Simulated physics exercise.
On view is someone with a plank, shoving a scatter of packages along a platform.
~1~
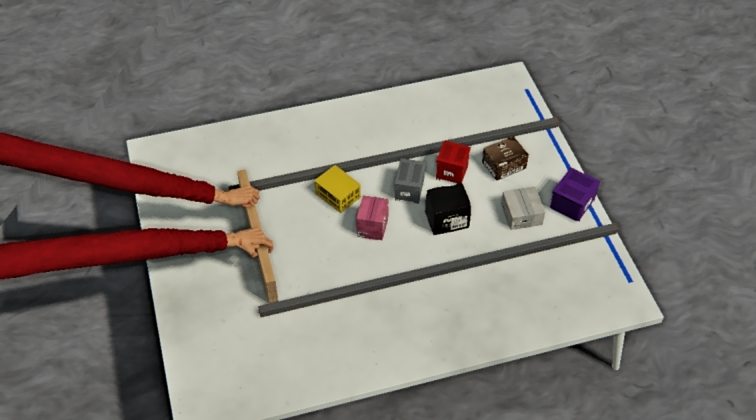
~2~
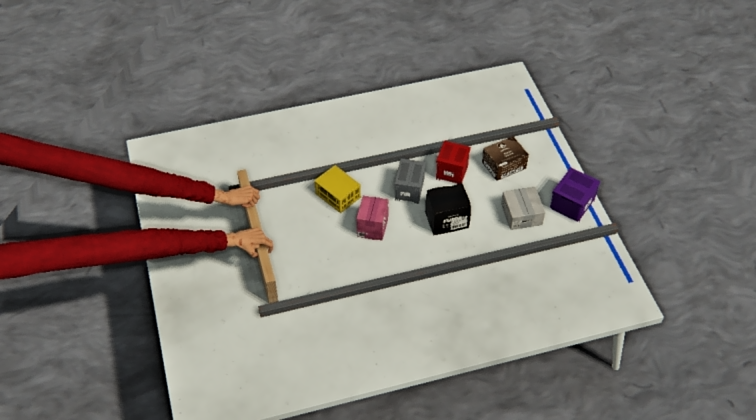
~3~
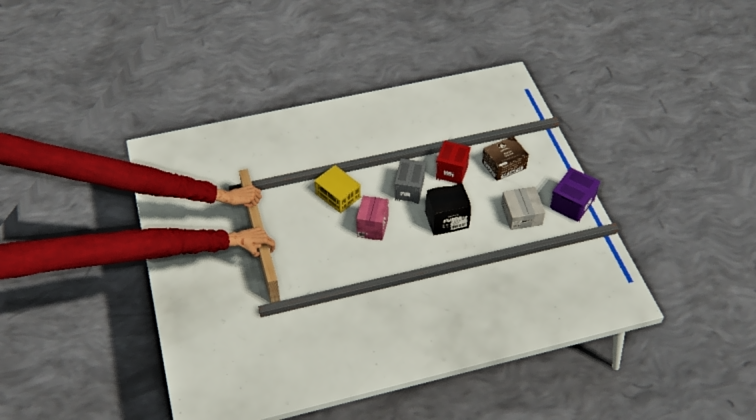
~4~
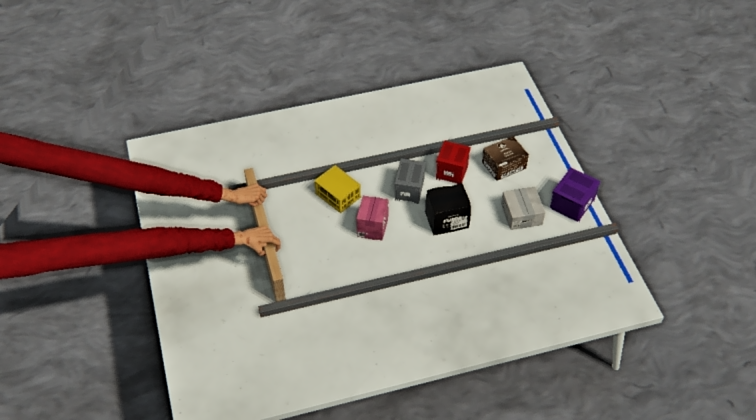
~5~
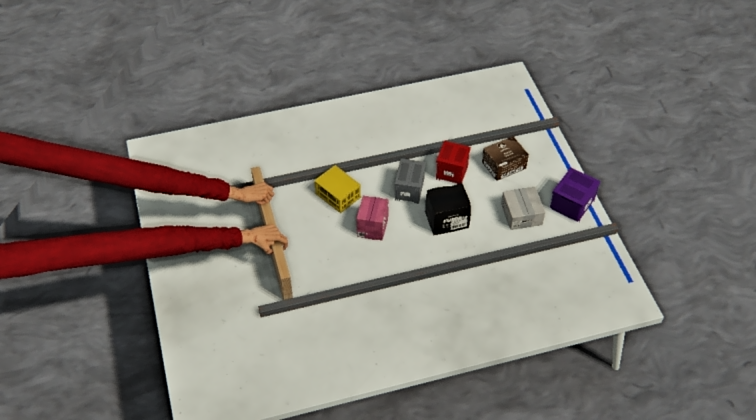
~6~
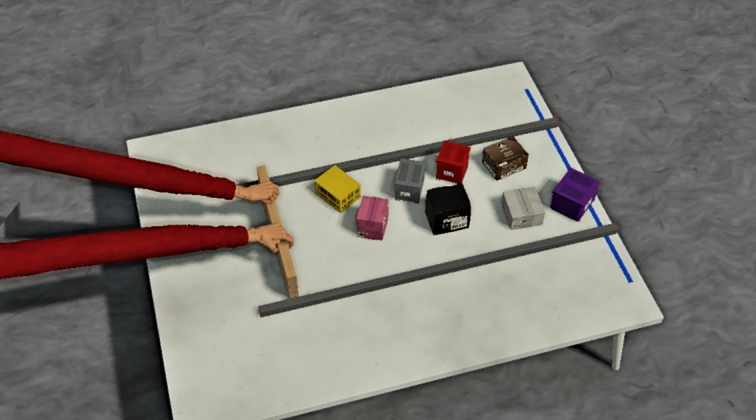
On a white table with two dark rails and a blue line, two red-sleeved arms slide a wooden plank slightly to the right toward eight scattered, differently coloured boxes, which stay still as the plank remains short of them.
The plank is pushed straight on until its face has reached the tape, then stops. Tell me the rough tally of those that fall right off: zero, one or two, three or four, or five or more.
I foresee five or more drops here.
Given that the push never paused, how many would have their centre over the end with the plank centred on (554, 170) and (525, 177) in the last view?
5 and 4.
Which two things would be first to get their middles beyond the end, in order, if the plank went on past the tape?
The purple tote first, the brown box second.
Soon after, none off yet; purple tote at rest near (574, 195); brown box at rest near (505, 158); white parcel at rest near (523, 208).
In the end, the number that fall off is five or more; gone, yellow crate, pink parcel, grey tote, black parcel, red tote, white parcel, brown box and purple tote.
